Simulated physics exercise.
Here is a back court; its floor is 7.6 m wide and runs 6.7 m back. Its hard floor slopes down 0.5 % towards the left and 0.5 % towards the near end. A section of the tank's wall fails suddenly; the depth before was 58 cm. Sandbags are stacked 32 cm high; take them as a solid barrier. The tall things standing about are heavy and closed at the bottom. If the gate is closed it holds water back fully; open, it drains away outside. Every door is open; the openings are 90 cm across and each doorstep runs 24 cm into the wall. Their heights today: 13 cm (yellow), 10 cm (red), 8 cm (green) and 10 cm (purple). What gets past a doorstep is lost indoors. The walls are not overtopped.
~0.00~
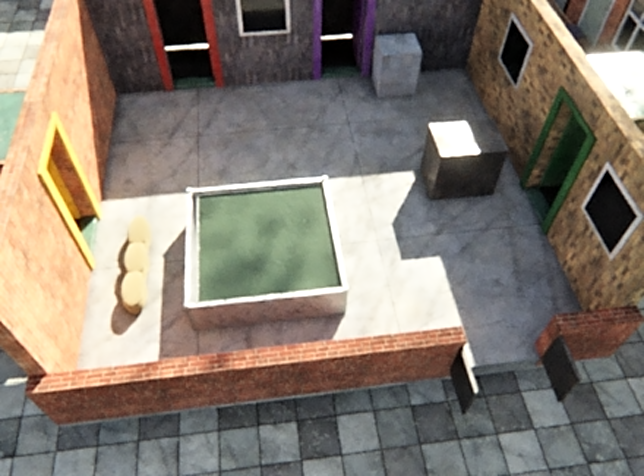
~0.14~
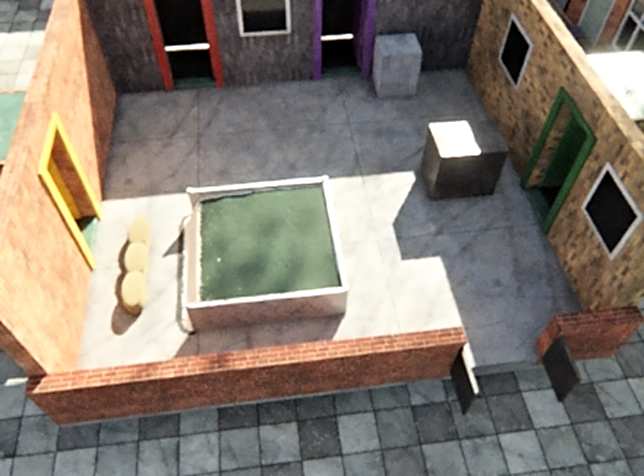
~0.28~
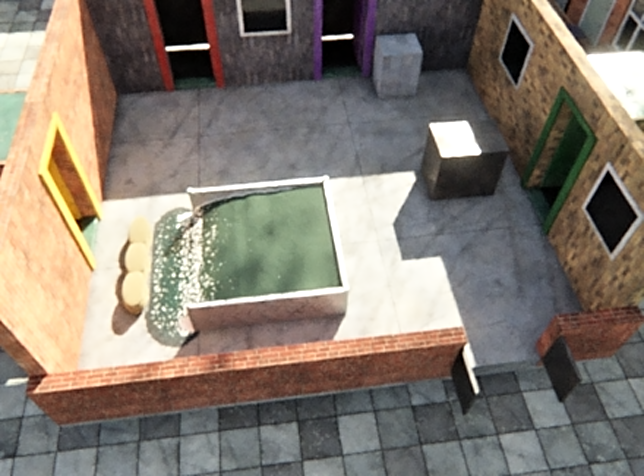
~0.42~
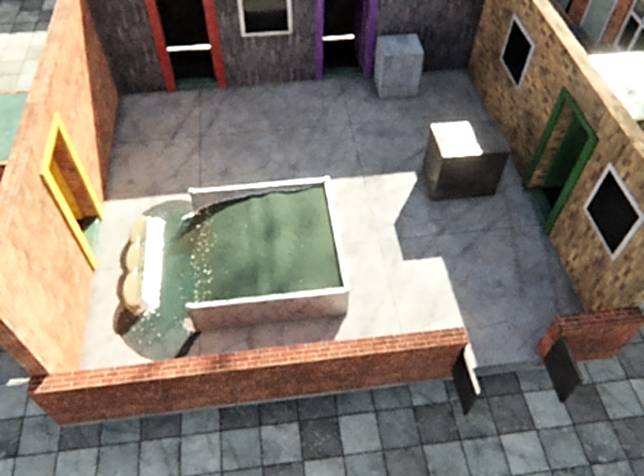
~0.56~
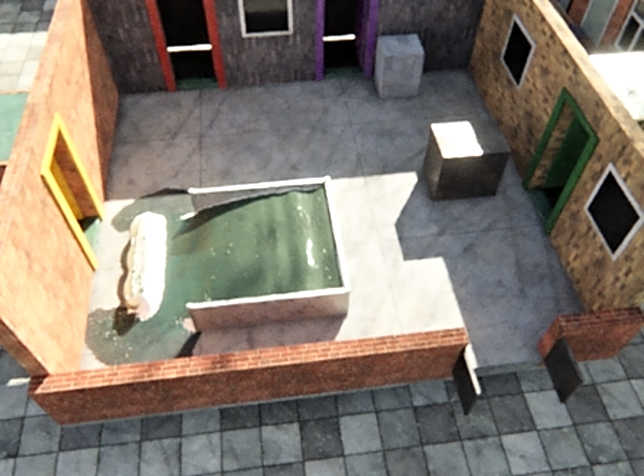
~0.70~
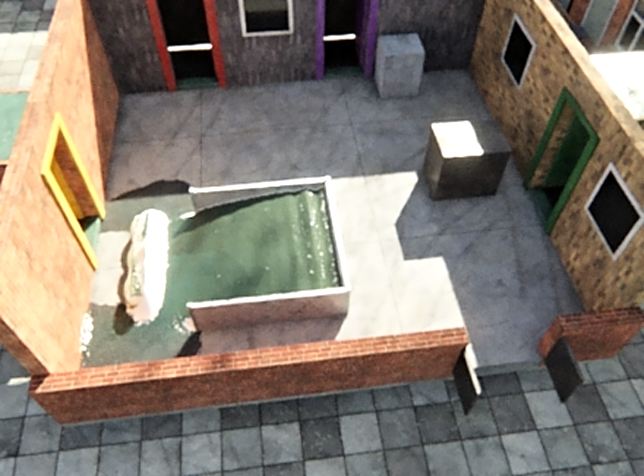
A walled court with a pale stone floor is seen from high above, the view fixed throughout. A white-rimmed tank of green water stands left of centre, with tan sandbags and a yellow doorway to its left, red and purple doorways behind, and grey blocks and a green doorway rightward. Water bursts from the tank's left side, foams around the sandbags and spreads towards the left and near walls.
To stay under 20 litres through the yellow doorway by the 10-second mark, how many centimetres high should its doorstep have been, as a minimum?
About 10.5 cm.
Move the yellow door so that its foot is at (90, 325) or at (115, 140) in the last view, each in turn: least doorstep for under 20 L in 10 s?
Roughly 21 and 10.0 cm.
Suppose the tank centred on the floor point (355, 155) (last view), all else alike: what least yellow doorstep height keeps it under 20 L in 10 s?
Some 19 cm.
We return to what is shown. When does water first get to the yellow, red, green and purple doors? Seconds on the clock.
Arrival: Yellow 1.1 s, red 2.6 s, green 6.5 s, purple 4.5 s.
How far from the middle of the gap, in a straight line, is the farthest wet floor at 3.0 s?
Roughly 5.0 m.
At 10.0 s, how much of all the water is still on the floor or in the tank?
About 96 per cent.
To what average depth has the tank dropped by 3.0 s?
Some 20 cm.
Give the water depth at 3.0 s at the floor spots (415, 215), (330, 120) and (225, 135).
Roughly 0, 0 and 2 cm, in turn.
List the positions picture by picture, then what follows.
In the first picture, the tank at (263, 240) is whole and still, 58 cm deep; the yellow door at (75, 200) is dry.
In the second picture, water pours out at (196, 262) and has run 0.2 m, to (182, 299); about 5 cm deep outside, 58 cm at the back.
In the third picture, the gap is at (197, 263), the front 0.7 m out at (151, 309); the back of the tank holds 58 cm.
In the fourth picture, water pours out at (198, 264) and has run 1.1 m, to (123, 322); about 13 cm deep outside, 58 cm at the back.
In the fifth picture, the gap is at (198, 264), the front 1.7 m out at (87, 327); the back of the tank holds 55 cm.
In the sixth picture, the front is at (81, 367), 1.7 m from the gap at (199, 264); 4.1 m2 of floor is wet, 50 cm left at the back; the yellow door at (78, 201), 1.9 m from the gap, is still 0.3 m from the nearest water.
After 1.4 s water covers 15 % of the floor, deepest (45 cm) near (162, 273); 11 cm at the yellow door, 0 litres in over its 13 cm doorstep.
After 3.0 s water covers 35 % of the floor, deepest (30 cm) near (77, 399); 16 cm at the yellow door, 0 litres in over its 13 cm doorstep.
After 10.0 s water covers 95 % of the floor, deepest (10 cm) near (113, 148); 8 cm at the yellow door, 8 litres in over its 13 cm doorstep.
At the yellow door as built, the water arrived by 1.2 s and peaked near 18 cm at 3.2 s.
Run again over the same 10 s with other heights there, 31 litres in over 9 cm, 10 litres over 12.5 cm. The limit of 20 litres is kept from about 10.5 cm up.
